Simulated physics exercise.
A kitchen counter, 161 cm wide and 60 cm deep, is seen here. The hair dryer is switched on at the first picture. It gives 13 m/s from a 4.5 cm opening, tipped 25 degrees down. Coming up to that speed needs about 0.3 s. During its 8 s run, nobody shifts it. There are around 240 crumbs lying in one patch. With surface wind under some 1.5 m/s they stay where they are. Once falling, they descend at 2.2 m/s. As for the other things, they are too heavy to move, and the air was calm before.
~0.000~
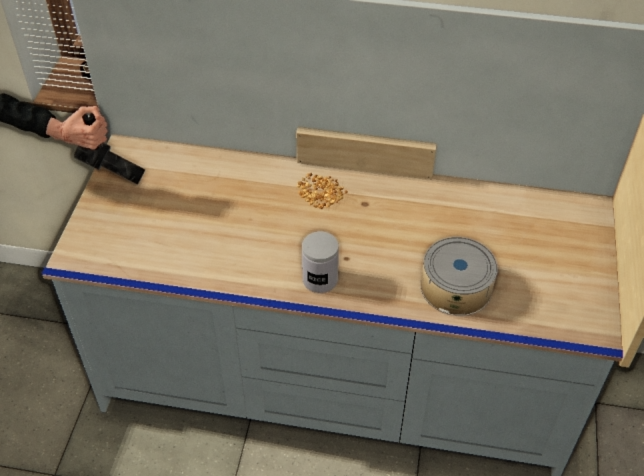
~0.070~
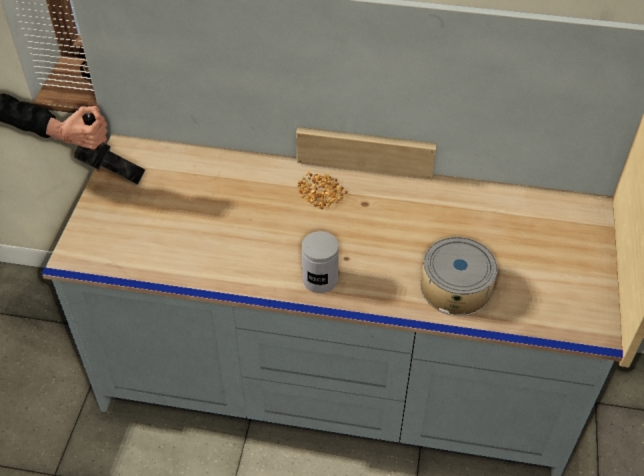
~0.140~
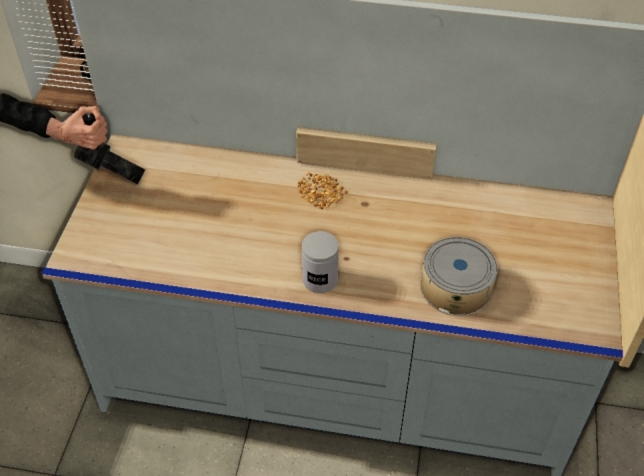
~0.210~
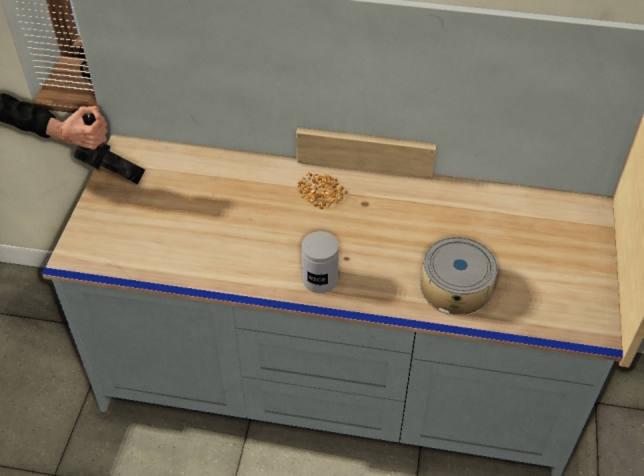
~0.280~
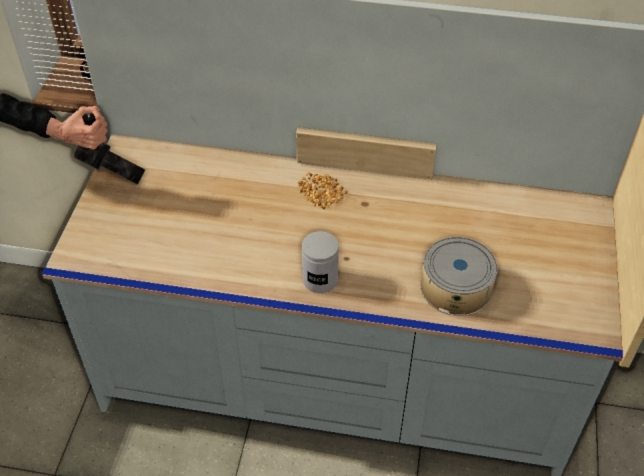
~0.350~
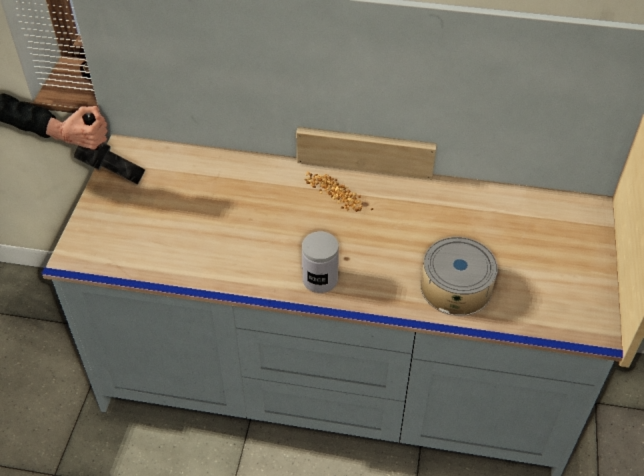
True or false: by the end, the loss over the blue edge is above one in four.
False.
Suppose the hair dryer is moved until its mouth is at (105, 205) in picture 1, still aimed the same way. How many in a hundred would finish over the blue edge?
You'd be looking at something like 0 in a hundred.
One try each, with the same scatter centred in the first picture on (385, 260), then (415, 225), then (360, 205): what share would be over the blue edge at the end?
70, 10 and 0 in a hundred, respectively.
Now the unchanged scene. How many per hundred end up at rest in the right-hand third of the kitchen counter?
I'd estimate around 100 per cent.
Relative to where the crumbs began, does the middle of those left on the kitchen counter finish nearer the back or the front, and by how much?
It moves toward the far edge, close to 10 cm.
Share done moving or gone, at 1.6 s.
Estimated share: Near 40 %.
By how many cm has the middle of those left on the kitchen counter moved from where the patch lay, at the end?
85 cm.
After 1.6 s, 0 % are over the blue edge; the middle of those still in play is near (595, 202); 43 % have settled or left.
After 2.6 s, 0 % are over the blue edge; the middle of those still in play is near (595, 202); 49 % have settled or left.
After 4.4 s, 0 % are over the blue edge; the middle of those still in play is near (597, 205); 54 % have settled or left.
After 8.0 s, at the end, 0 % are over the blue edge; the middle of those still in play is near (596, 204).
